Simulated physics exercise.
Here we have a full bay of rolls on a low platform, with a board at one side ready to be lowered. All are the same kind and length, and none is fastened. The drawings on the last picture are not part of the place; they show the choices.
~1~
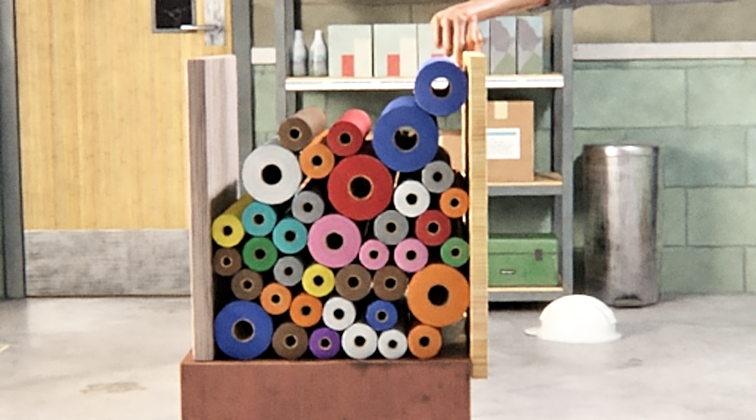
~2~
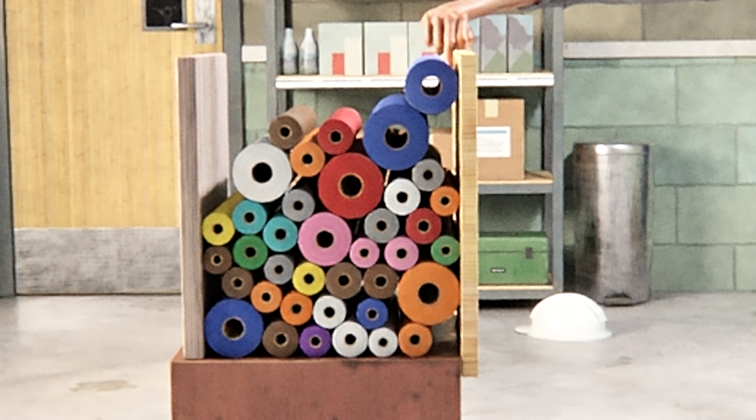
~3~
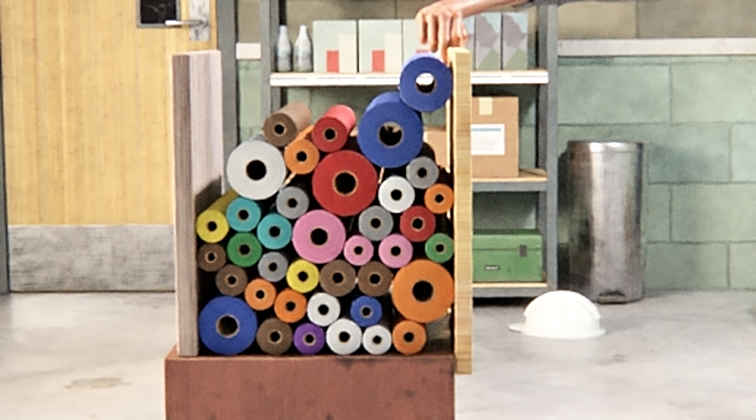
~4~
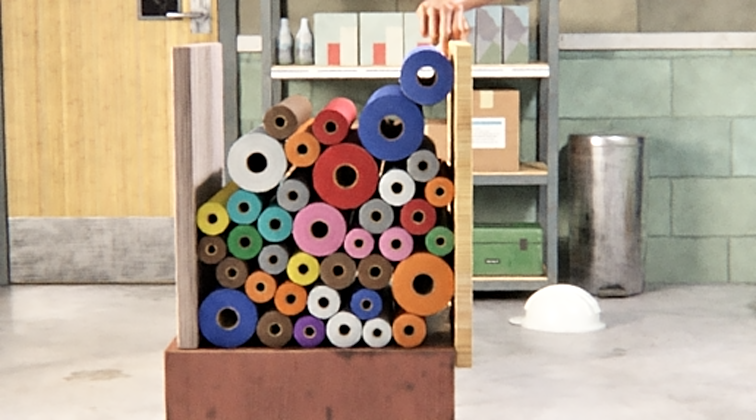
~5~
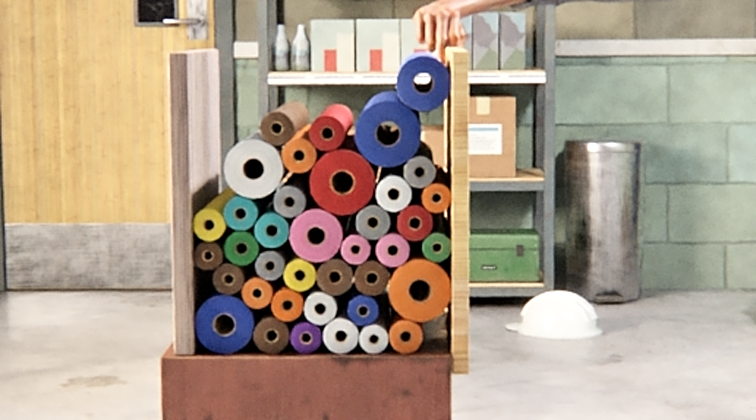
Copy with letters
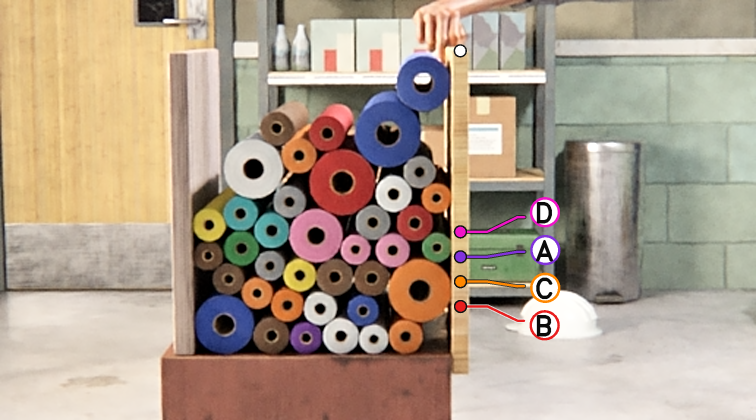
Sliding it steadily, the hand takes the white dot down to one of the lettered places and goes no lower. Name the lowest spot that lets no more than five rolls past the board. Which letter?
Down to A.
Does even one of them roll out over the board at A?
Yes, at A.
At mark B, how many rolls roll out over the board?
The count is seven.
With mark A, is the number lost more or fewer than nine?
At A, fewer than nine.
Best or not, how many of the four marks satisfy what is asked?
Two of them.
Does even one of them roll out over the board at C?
Yes, at C.
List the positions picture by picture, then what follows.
A blue roll (243, 330); an orange roll (425, 341); an orange roll (306, 311), in the first picture.
An orange roll (297, 309); a pink roll (402, 253), in the second picture.
A pink roll (359, 250); a turquoise roll (275, 231), in the third picture.
A grey roll (293, 195); a blue roll (427, 77), in the fourth picture.
Side board (456, 197); a blue roll (224, 325); an orange roll (406, 336), in the fifth picture.
On the copy, A at (461, 257); B at (461, 306); C at (461, 282); D at (461, 232); the white dot at (461, 51).
On A. First, top of the board (452, 138).
Then, top of the board (452, 233).
Finally, top of the board (452, 256), four out over the board.
By contrast, B more than five out over the board; C more than five out over the board; D one out over the board.
